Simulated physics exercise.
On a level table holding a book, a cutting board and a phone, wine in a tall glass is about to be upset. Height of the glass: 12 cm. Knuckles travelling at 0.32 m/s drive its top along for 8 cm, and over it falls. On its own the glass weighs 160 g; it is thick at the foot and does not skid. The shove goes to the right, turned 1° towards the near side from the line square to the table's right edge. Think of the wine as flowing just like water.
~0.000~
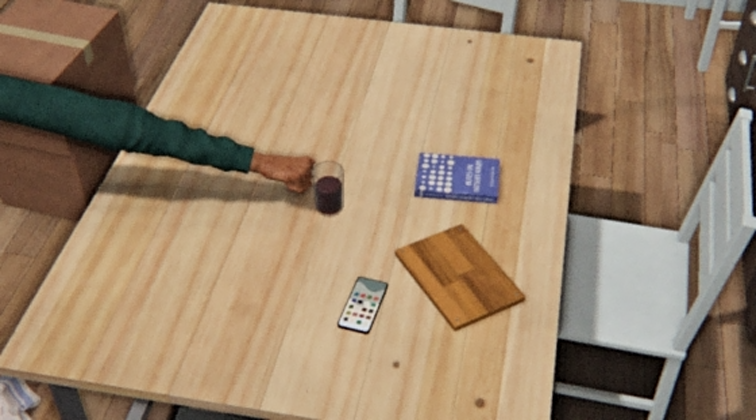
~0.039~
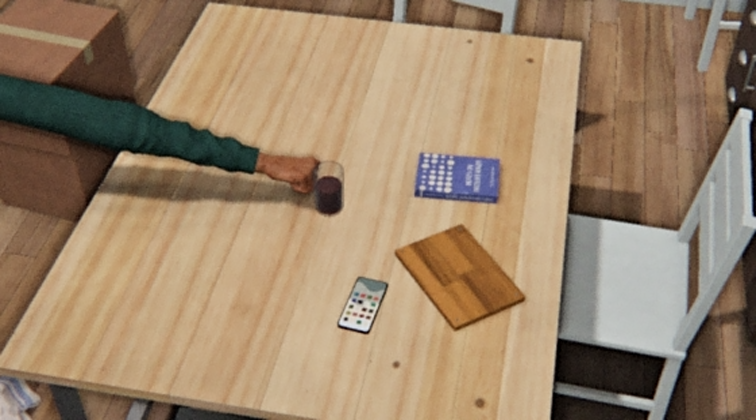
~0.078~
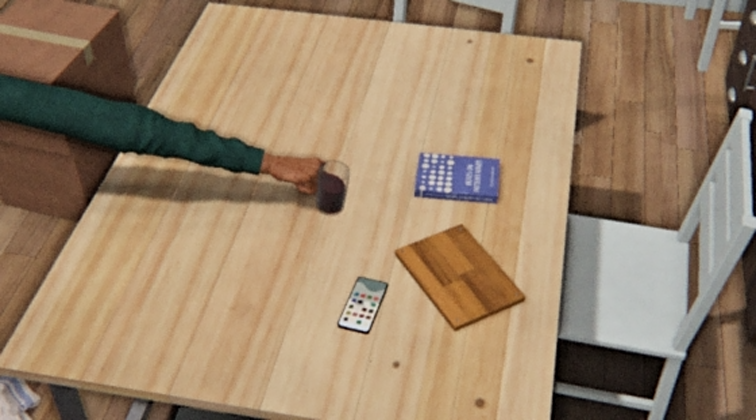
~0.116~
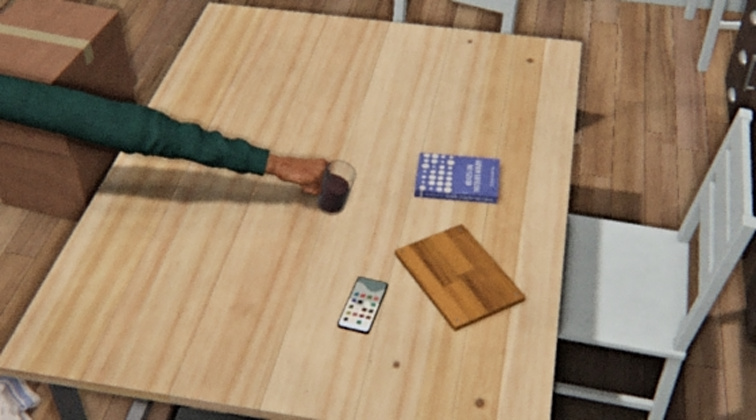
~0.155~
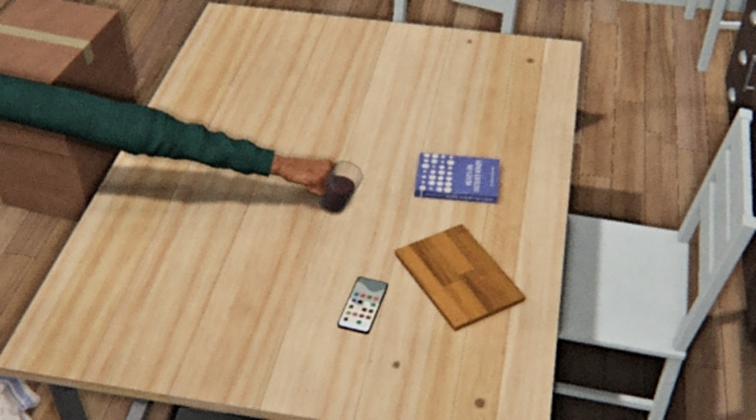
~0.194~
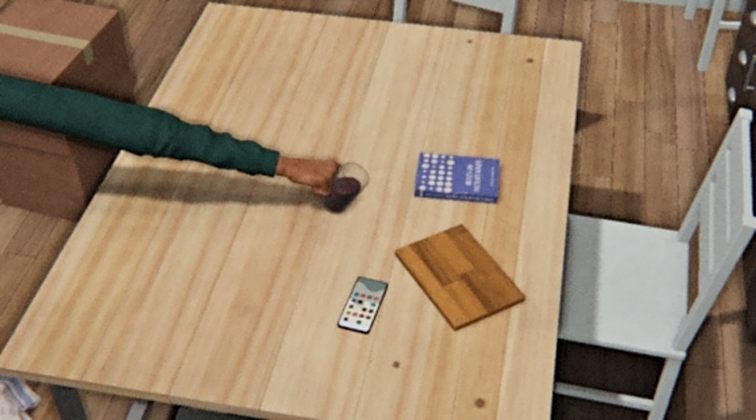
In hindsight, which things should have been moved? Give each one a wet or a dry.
Book: Wet; cutting board: Wet; phone: Dry.
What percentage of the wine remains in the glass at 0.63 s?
Share remaining: Around 34 %.
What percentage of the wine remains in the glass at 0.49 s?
Amount remaining: Around 60 per cent.
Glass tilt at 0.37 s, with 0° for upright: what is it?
I'd say it sits near 86 degrees off vertical.
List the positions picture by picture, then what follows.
In the first frame, it leans 0°; the fist is at (301, 172); the wine meets the walls at (316, 182) and (342, 186); the book is at (458, 174); the cutting board is at (459, 272); the phone is at (363, 304).
In the second frame, it leans 0°; the fist is at (307, 172); the wine meets the walls at (316, 182) and (342, 186).
In the third frame, it leans 7°; the fist is at (312, 173); the wine meets the walls at (320, 175) and (344, 187).
In the fourth frame, it leans 14°; the fist is at (317, 174); the wine meets the walls at (326, 173) and (350, 188).
In the fifth frame, it leans 22°; the fist is at (322, 175); the wine meets the walls at (328, 182) and (355, 187).
In the sixth frame, it leans 30°; the fist is at (327, 175); the wine meets the walls at (330, 185) and (361, 186).
By 0.37 s the tilt is 85° and 99 per cent is in the glass, 0 has run off the table; wet so far, nothing.
By 0.49 s the tilt is 89° and 60 per cent is in the glass, 0 has run off the table; wet so far, cutting board.
By 0.63 s the tilt is 89° and 33 per cent is in the glass, 0 has run off the table; wet so far, book, cutting board.
By 0.87 s the tilt is 89° and 18 per cent is in the glass, 2 has run off the table; wet so far, book, cutting board.
At rest 6 per cent is in the glass, 28 has run off the table; wet so far, book, cutting board.
